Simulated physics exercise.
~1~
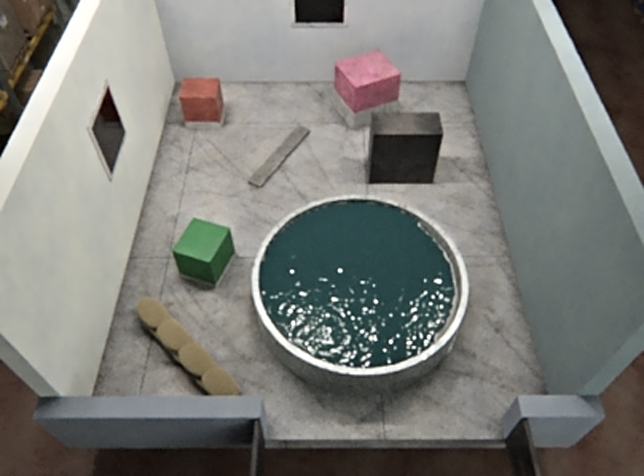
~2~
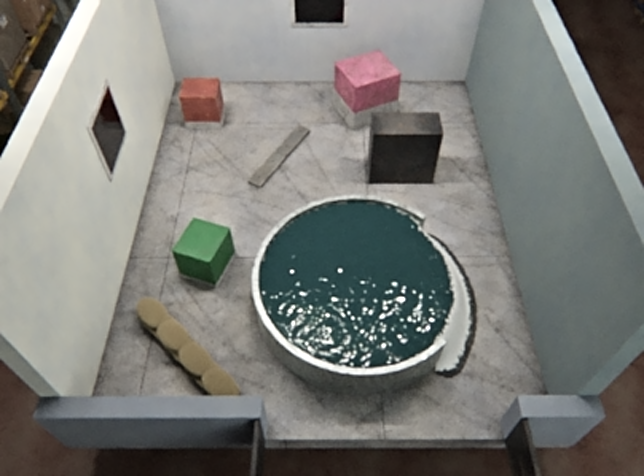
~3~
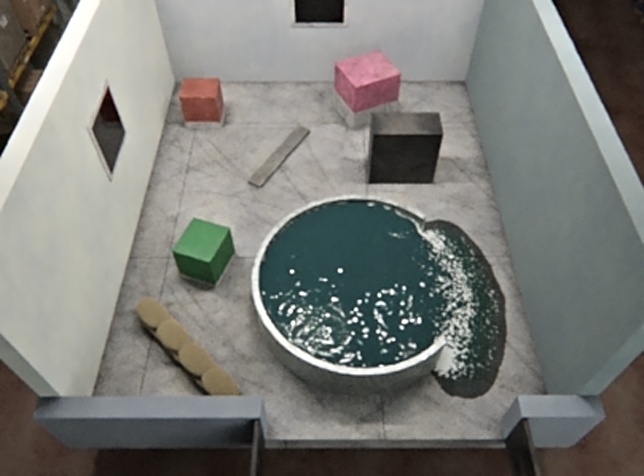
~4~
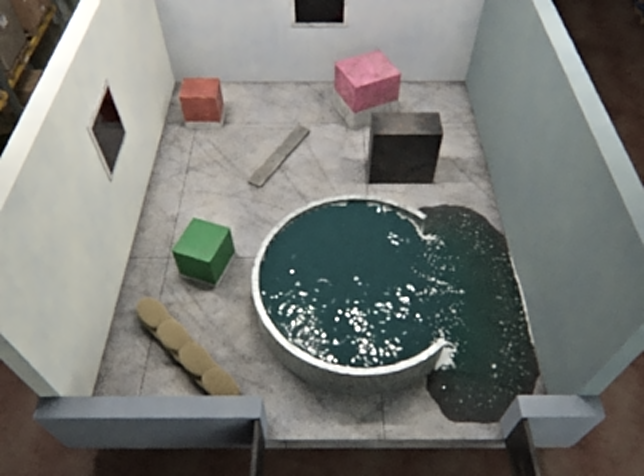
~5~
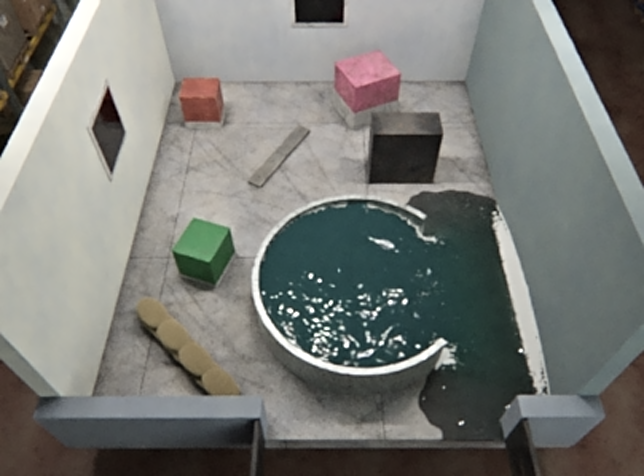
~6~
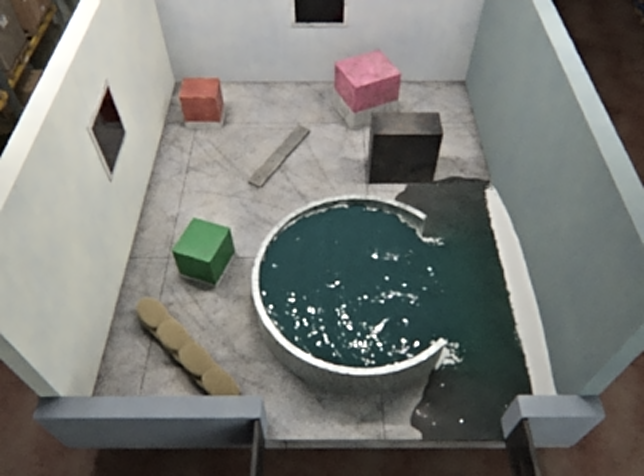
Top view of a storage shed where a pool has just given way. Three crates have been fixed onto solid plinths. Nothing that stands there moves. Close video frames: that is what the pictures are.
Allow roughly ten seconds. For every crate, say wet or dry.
At the end, the red crate doesn't get caught by the water; the pink crate doesn't get caught by the water; the green crate gets caught by the water.
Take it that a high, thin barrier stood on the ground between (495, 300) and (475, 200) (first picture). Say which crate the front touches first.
The one in pink is first.
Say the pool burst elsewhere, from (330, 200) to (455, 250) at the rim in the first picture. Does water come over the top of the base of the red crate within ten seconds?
In my view the red one gets reached.
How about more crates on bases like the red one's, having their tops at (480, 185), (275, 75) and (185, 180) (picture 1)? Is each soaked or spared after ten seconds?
Crate by crate: Gets flooded; is not reached; is not reached.
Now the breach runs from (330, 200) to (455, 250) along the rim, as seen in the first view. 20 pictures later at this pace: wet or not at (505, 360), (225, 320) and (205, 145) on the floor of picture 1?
Sodden, then spared, then sodden.
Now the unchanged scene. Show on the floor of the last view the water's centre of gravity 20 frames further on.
Near pixel (416, 254).
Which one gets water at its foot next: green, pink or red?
Simply the crate marked pink.
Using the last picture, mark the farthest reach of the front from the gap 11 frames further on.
My estimate: Roughly (464, 86).
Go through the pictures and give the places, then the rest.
The first frame shows still water in the round tank at (359, 277).
In the second frame, the front is at (443, 372), out from the gap at (455, 292).
In the third frame, the front is at (460, 390), out from the gap at (454, 293).
In the fourth frame, the front is at a hidden place, out from the gap at (454, 294).
In the fifth frame, the front is at (466, 197), out from the gap at (454, 294).
In the sixth frame, the front is at (489, 186), out from the gap at (454, 294).
A moment on, water covers 20 % of the floor; the red crate not reached, the pink crate not reached, the green crate not reached.
Next, water covers 30 % of the floor; the red crate not reached, the pink crate water round its plinth, the green crate not reached.
Then, water covers 45 % of the floor; the red crate not reached, the pink crate water round its plinth, the green crate not reached.
Later, water covers 80 % of the floor; the red crate water round its plinth, the pink crate water round its plinth, the green crate water round its plinth.
In the end, water covers 95 % of the floor; the red crate stayed above the water, the pink crate stayed above the water, the green crate was topped.
